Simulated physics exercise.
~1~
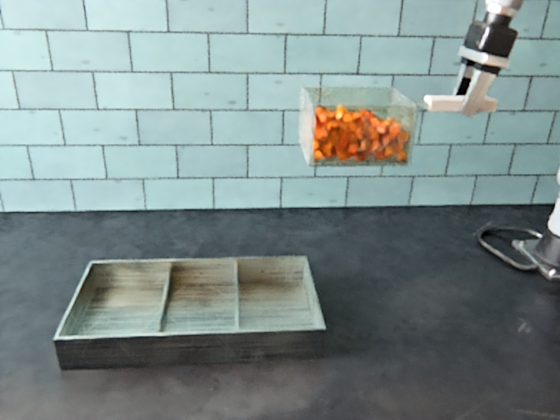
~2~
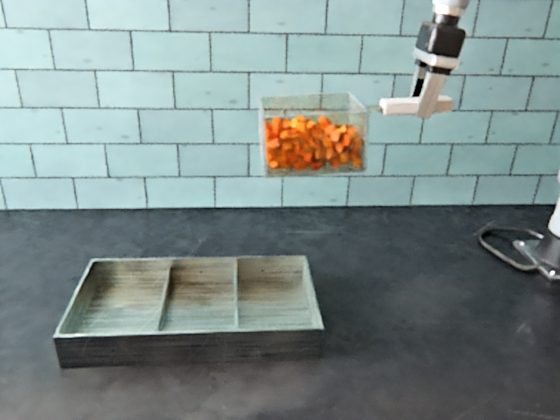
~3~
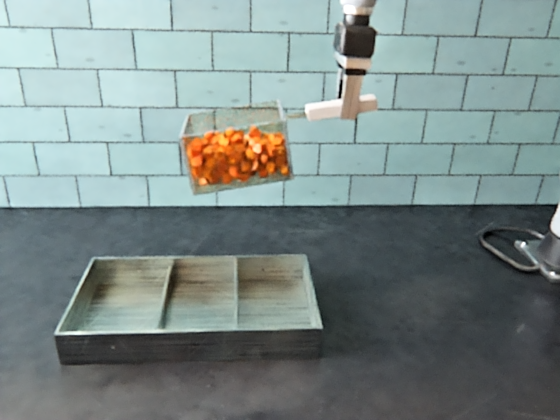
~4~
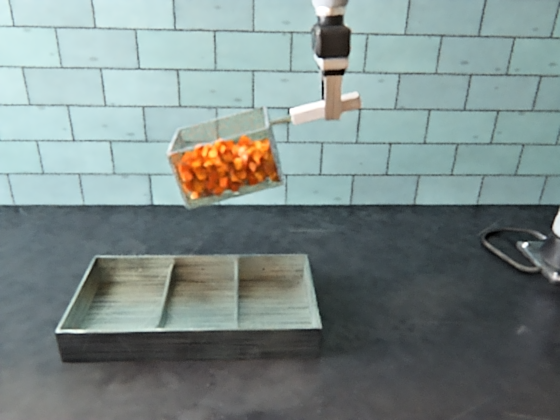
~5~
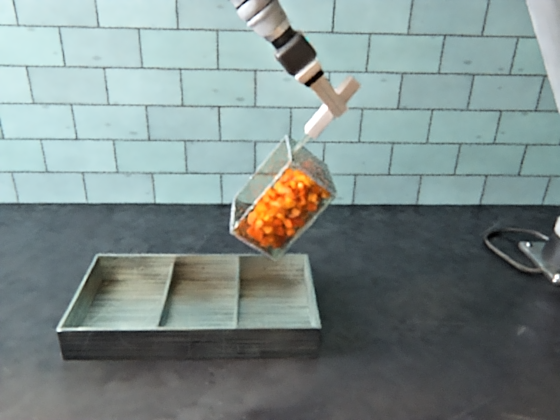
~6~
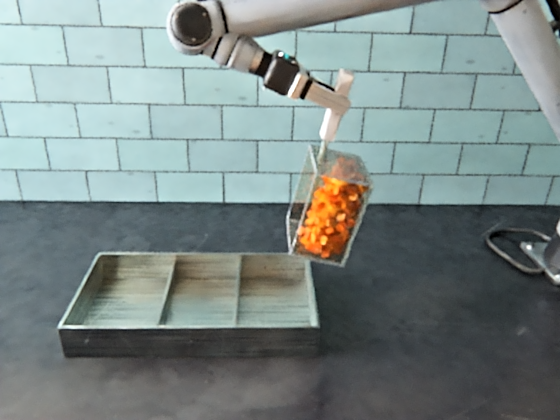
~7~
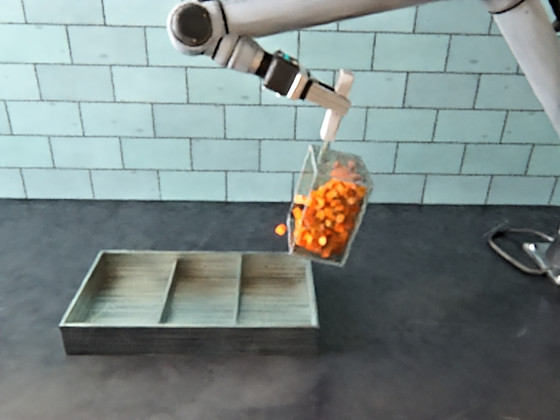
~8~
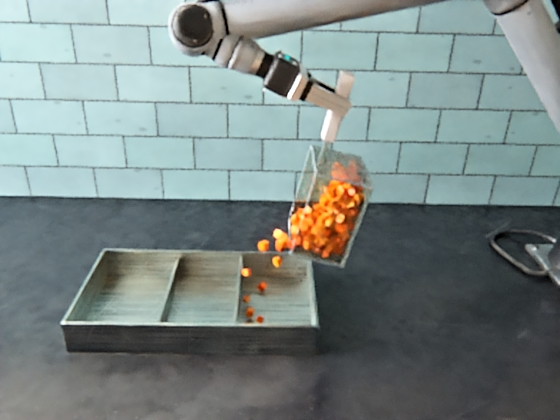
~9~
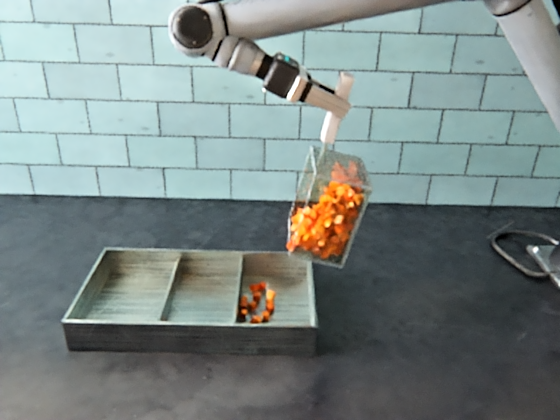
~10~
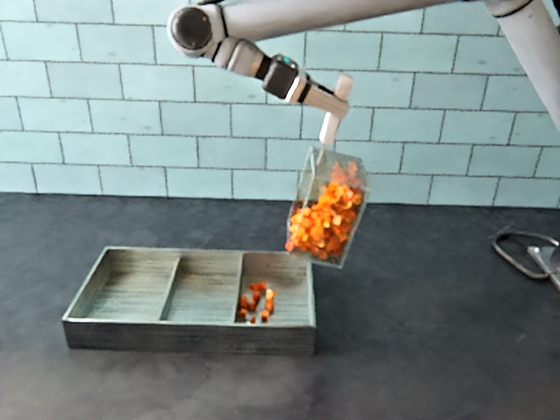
The clip opens with a robot arm holding a clear box of orange vegetable dice before a pale green tiled wall, above and to the right of a three-part wooden crate on a dark table top. The arm carries the box left and starts to tip it. It then swings the box lower and back to the right, tilting it steeply beside the crate's right end. A few dice spill over the lip and drop into the right-hand compartment. The flow stops, leaving a small cluster there while most dice stay in the tilted, motionless box.
